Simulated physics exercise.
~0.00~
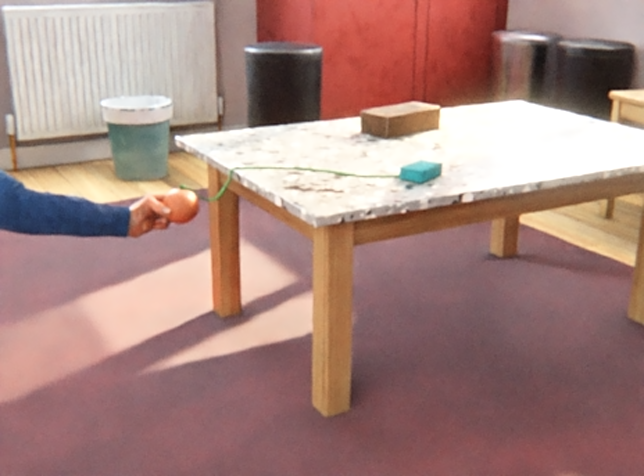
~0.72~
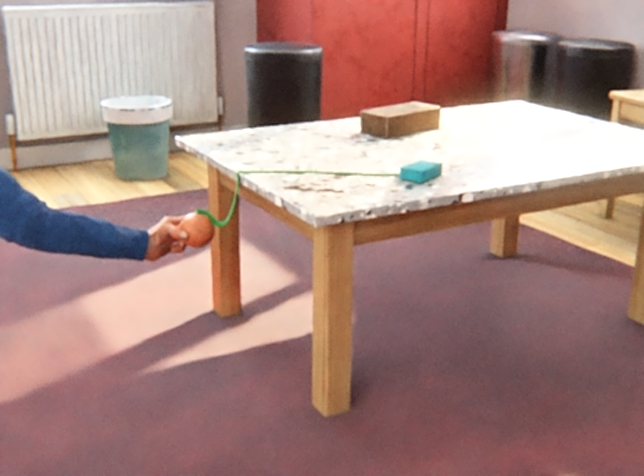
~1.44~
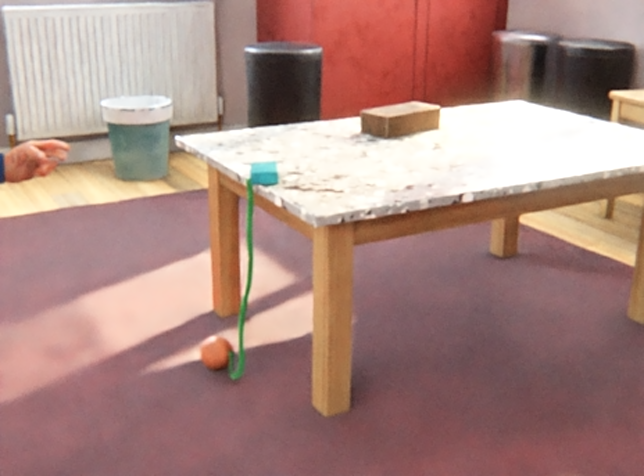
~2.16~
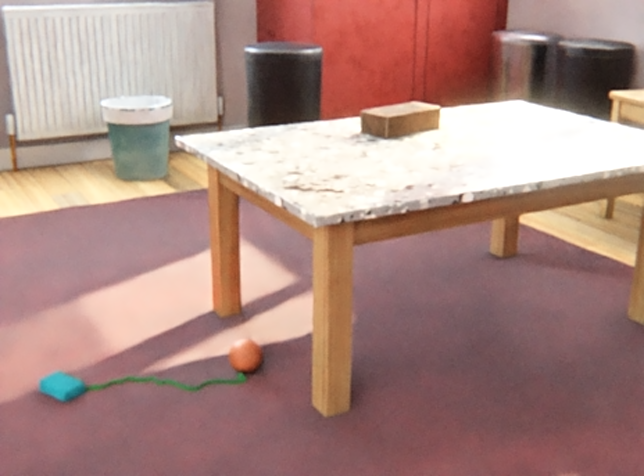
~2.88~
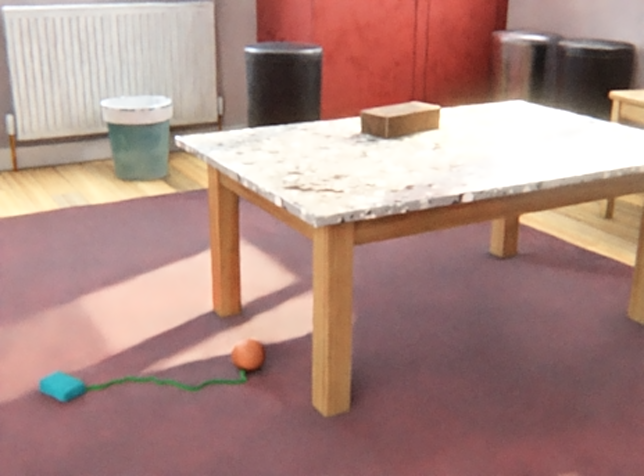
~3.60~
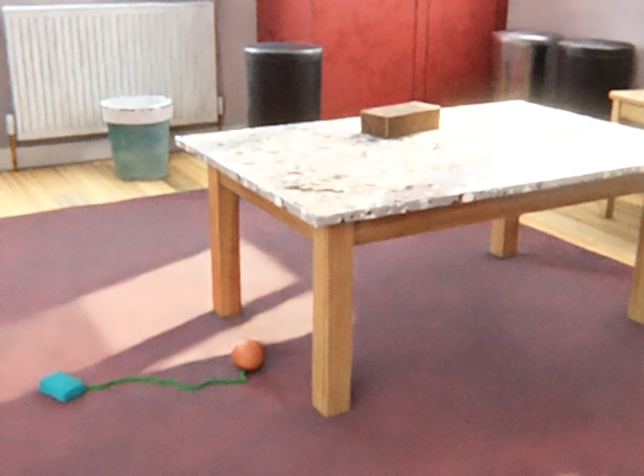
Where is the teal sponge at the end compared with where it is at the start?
At the start the sponge sits on the tabletop in front of the brick. By the end it lies on the floor to the left of the table, with the ribbon stretching from it to the orange.
